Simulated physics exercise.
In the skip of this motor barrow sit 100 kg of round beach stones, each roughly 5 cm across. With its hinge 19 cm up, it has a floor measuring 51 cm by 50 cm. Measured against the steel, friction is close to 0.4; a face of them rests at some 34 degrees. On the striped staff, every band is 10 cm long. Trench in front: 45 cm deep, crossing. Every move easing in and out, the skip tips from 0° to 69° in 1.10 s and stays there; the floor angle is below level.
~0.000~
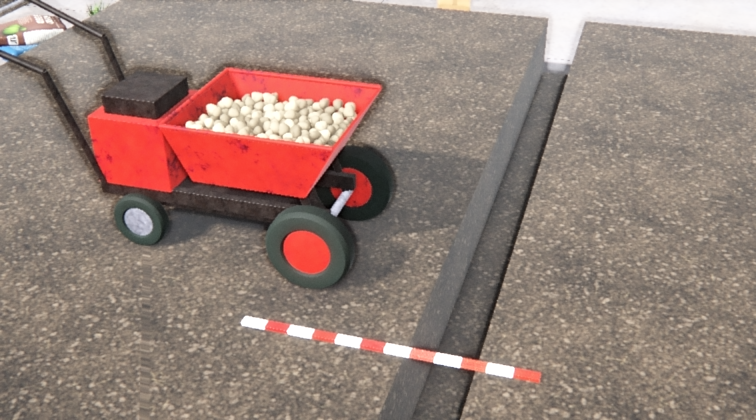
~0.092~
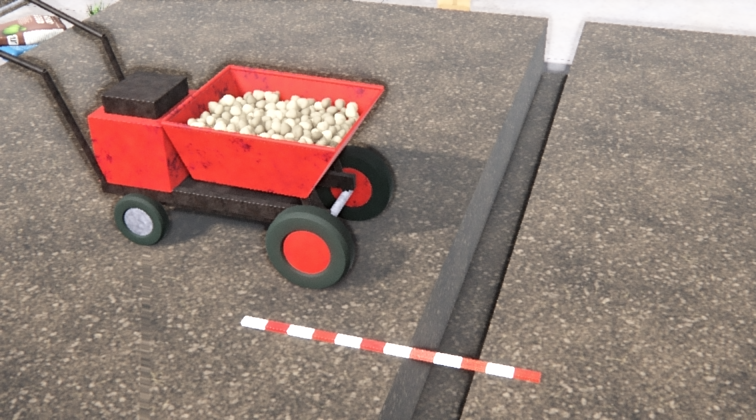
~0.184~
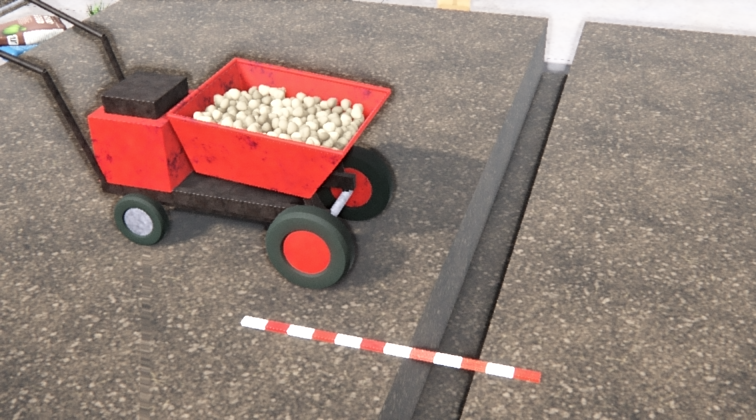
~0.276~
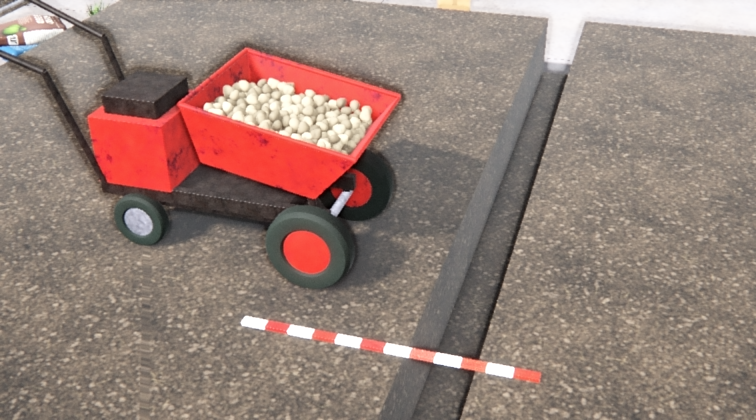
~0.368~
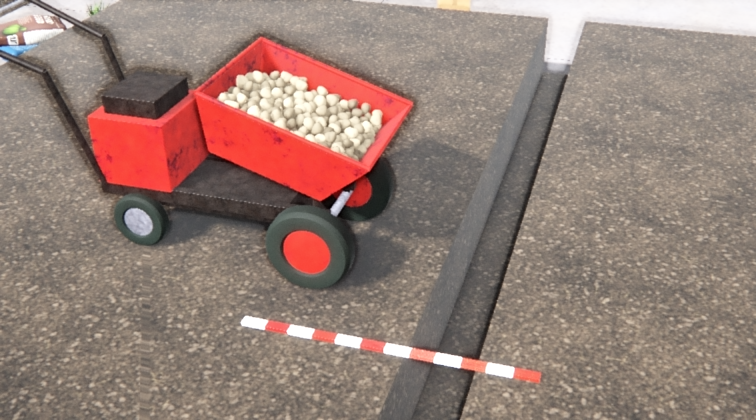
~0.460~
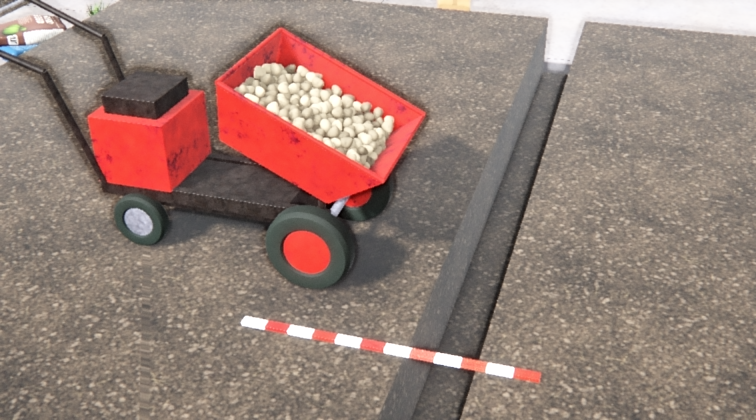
The clip shows a red motor barrow filled with pale round stones, standing beside a narrow trench and a red-and-white striped staff, as its skip tilts steadily forward to the right, its rear end rising while the wheels stay still.
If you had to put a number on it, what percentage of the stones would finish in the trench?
I'd put it at about 83 percent.
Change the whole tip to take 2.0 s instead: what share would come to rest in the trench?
Something close to 95 per cent.
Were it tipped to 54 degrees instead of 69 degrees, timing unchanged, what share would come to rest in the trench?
In that case some 35 per cent.
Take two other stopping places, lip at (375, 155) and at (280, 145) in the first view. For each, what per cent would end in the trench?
Roughly 45 in a hundred, then 70 in a hundred.
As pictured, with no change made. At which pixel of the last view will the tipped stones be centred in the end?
Around (476, 340).
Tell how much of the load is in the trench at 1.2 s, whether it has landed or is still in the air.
By that moment, roughly 25 per cent of the load.
After 0.8 s the floor is at 58°; 100 % in the skip; the foremost stones are at (428, 212).
After 1.2 s the floor is at 69°; 69 % in the skip, 25 % in the trench, 6 % past the trench; the foremost stones are at (529, 288).
After 1.5 s the floor is at 69°; 38 % in the skip, 45 % in the trench, 17 % past the trench; the foremost stones are at (640, 298).
After 3.5 s the floor is at 69°; 0 % in the skip, 83 % in the trench, 17 % past the trench; the foremost stones are at (727, 311).
